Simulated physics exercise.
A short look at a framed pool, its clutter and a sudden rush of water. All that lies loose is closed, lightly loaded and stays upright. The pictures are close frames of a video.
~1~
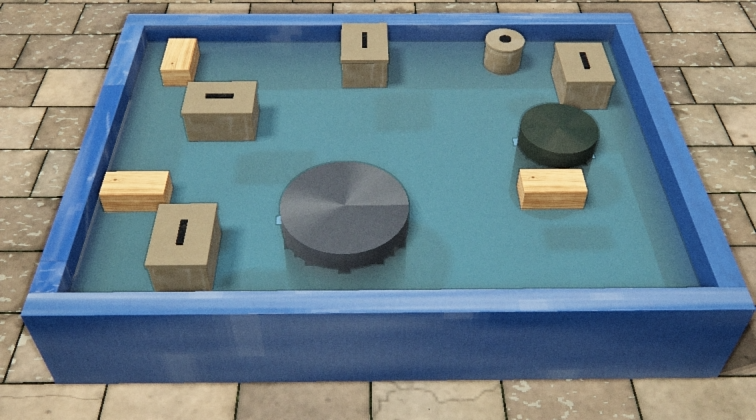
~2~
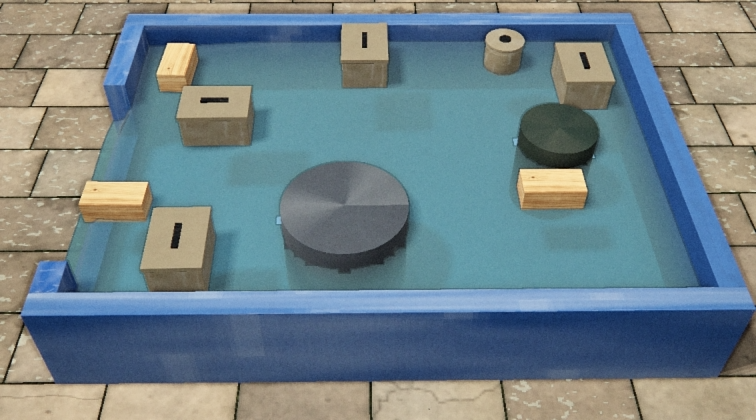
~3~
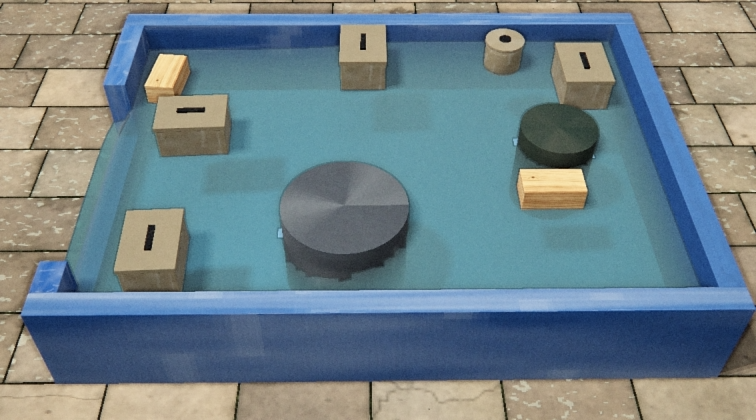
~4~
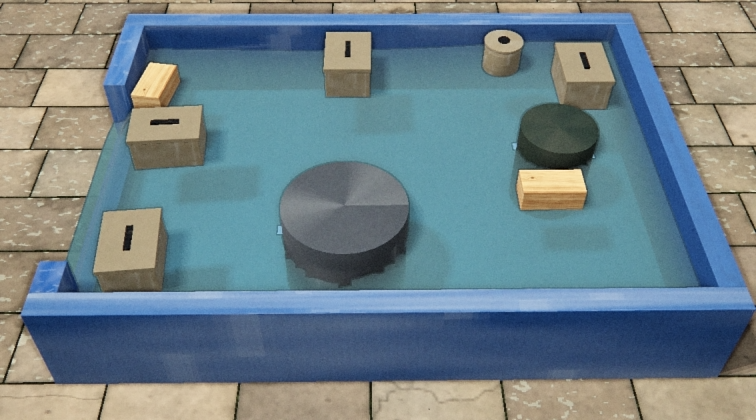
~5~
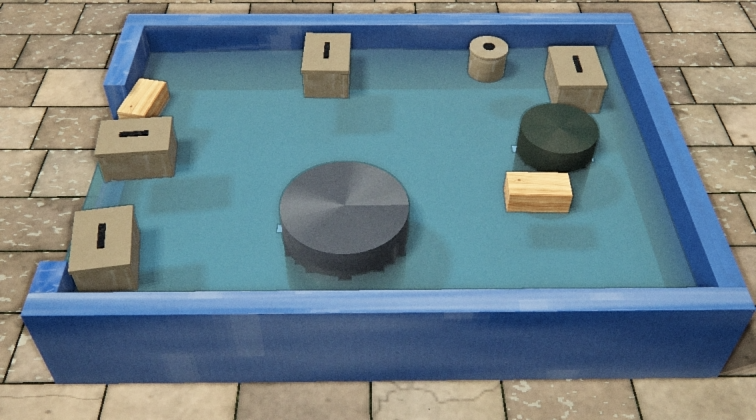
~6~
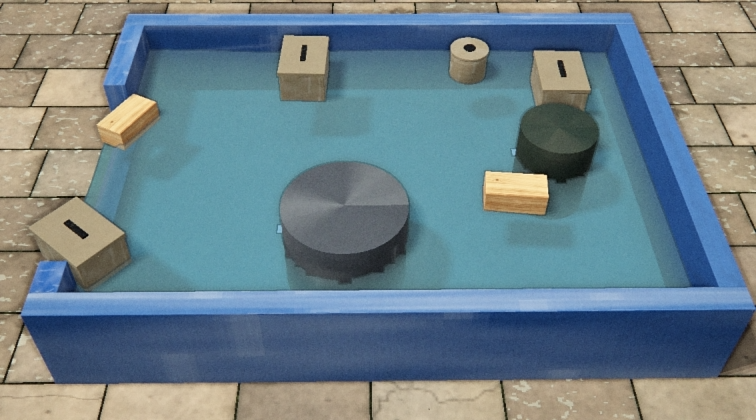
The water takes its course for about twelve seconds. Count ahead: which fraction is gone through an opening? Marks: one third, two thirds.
That comes to from one to two thirds.
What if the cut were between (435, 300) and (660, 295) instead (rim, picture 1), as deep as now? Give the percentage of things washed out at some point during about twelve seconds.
I make it 20 per cent.
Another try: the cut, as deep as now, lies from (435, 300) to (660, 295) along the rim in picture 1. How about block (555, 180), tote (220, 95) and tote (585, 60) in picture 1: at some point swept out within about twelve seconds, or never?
As listed: Out, still in, out.
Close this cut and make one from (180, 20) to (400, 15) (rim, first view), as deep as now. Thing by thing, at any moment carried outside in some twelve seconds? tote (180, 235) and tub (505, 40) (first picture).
In that order: Stays, gone.
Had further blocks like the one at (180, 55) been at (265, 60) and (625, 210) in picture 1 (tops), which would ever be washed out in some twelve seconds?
In that order: Carried outside, no.
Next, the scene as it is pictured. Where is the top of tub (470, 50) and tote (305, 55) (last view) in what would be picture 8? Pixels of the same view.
Around (445, 53) and (263, 58).
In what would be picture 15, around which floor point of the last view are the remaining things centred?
Around (399, 151).
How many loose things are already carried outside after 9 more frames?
It comes to 4.
A moment on, 4 of 8 are out; 4 afloat.
Next, 4 of 8 are out; 4 afloat.
Later, 5 of 8 are out; 3 afloat.
In the end, 5 of 8 are out; 3 afloat.
